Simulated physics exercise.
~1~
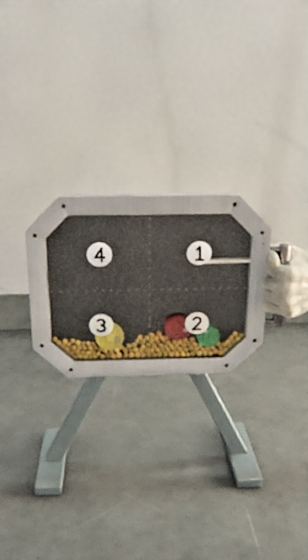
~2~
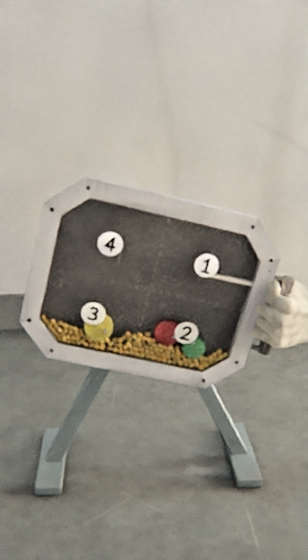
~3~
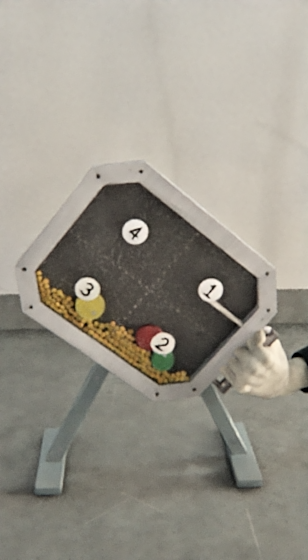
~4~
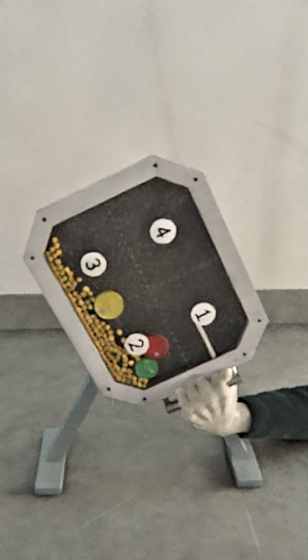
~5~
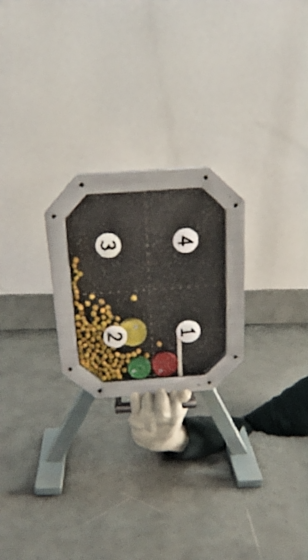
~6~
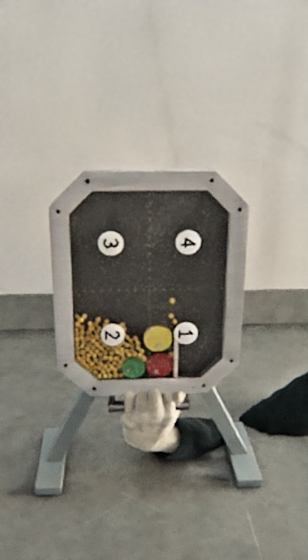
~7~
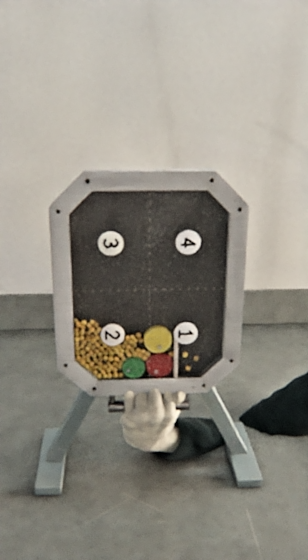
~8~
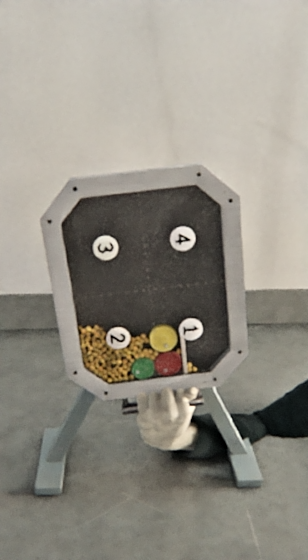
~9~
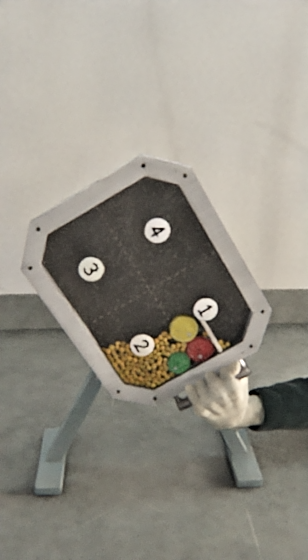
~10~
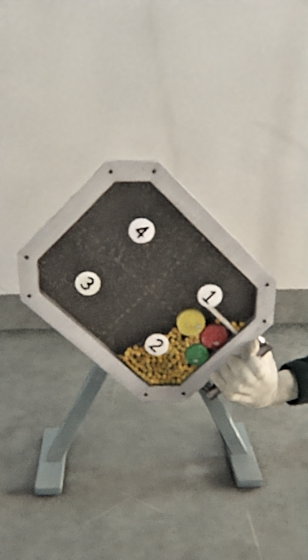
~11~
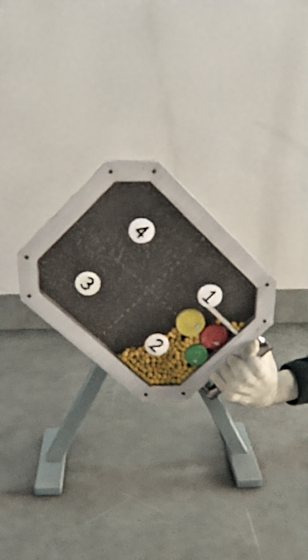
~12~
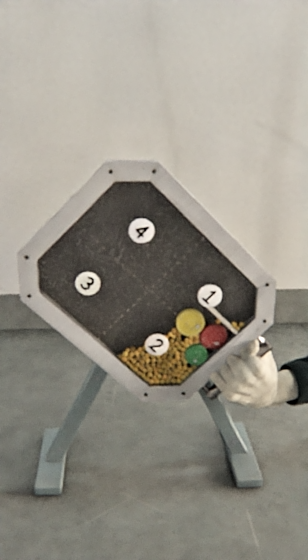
The clip shows a gloved hand turning an upright octagonal case of chickpeas and red, yellow and green discs clockwise onto its side, pausing, then swinging it partway back, where it stays tilted with the contents piled in the lowest corner, mostly around label two.
